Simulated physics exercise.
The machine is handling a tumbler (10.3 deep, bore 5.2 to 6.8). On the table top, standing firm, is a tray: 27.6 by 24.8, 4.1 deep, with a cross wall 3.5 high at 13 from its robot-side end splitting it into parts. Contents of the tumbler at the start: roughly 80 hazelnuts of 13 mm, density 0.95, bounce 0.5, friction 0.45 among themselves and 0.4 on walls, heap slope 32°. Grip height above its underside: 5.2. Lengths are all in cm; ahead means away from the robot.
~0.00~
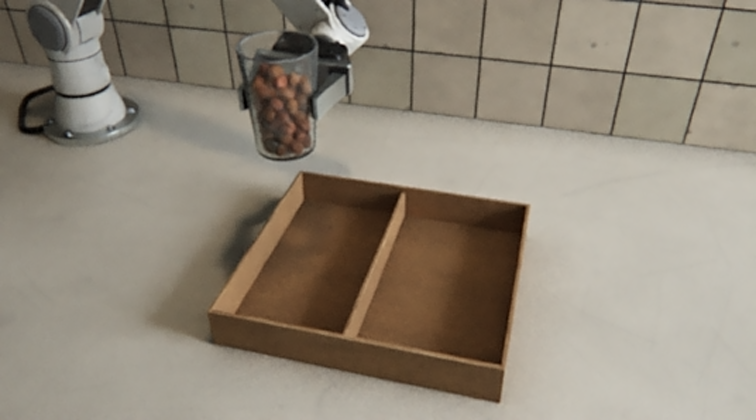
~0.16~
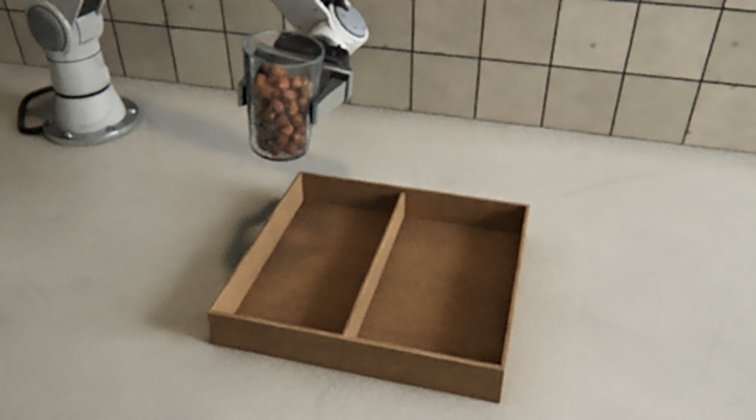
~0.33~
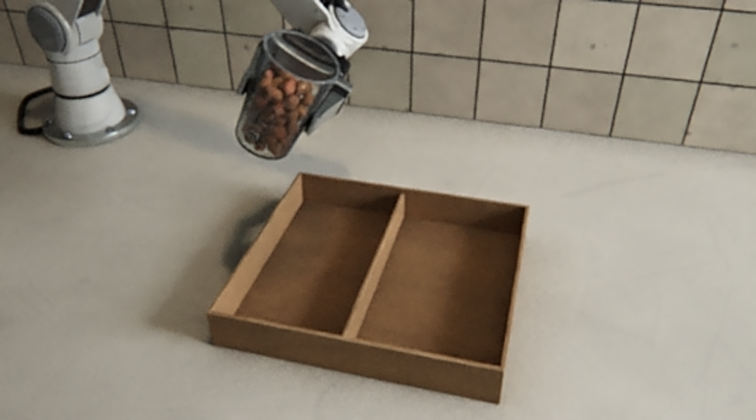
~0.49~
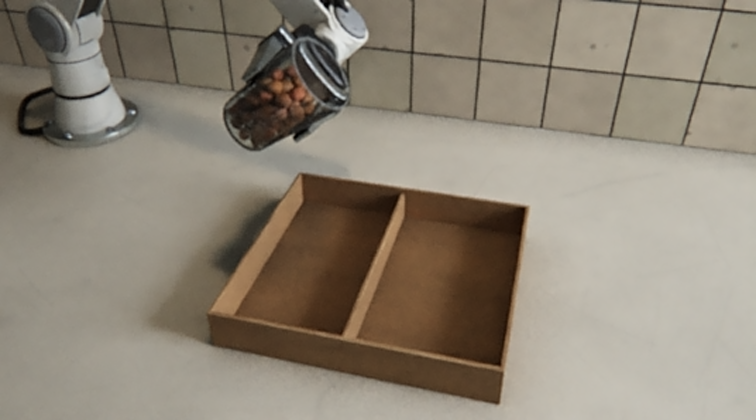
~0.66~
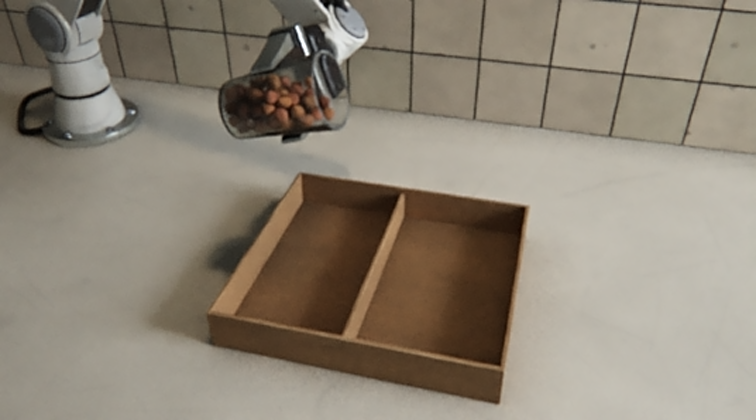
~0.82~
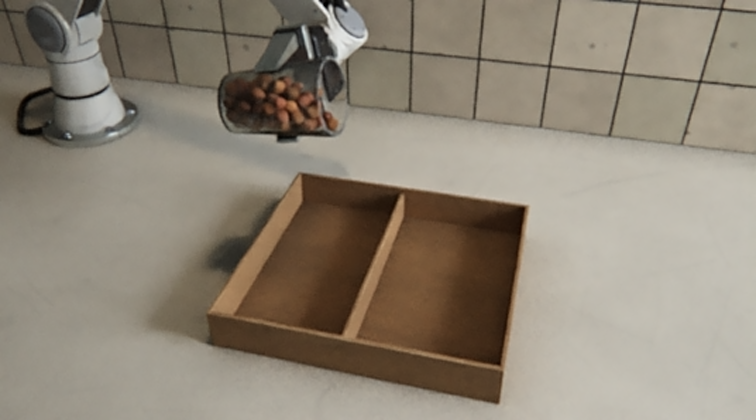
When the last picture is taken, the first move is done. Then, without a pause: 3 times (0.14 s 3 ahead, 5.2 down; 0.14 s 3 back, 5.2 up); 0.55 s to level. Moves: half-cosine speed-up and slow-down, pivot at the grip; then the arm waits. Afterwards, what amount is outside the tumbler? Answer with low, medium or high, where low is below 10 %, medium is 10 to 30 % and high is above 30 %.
Medium.
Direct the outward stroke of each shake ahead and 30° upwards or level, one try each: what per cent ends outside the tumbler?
Some 90 and 85 per cent.
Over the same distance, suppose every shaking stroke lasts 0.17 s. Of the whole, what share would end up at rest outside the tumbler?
It would be near 10 per cent.
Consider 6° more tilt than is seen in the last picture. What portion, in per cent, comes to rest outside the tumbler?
35 %.
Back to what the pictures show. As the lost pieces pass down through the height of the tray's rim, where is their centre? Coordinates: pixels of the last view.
I'd put it somewhere near (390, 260).
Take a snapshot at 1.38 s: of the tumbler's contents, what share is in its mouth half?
That share comes to roughly 45 percent.
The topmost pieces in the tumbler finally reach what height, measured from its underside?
I'd put it at close to 7.5 centimetres.
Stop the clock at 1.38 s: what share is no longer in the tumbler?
About 10 in a hundred parts are out by then.
By 1.38 s, tilted 79° forward, highest piece 22 above the table; 68 in the tumbler, 4 in the far-side part, 1 in the robot-side part, 4 in flight or on a rim.
By 1.93 s, tilted 40° forward, highest piece 24 above the table; 63 in the tumbler, 9 in the far-side part, 5 in the robot-side part.
By 2.41 s, level, highest piece 24 above the table; 63 in the tumbler, 9 in the far-side part, 5 in the robot-side part.
By 3.46 s, level, highest piece 24 above the table; 63 in the tumbler, 9 in the far-side part, 5 in the robot-side part.
Final count, 63 in the tumbler, 9 in the far-side part, 5 in the robot-side part. That is 18 % outside the tumbler.
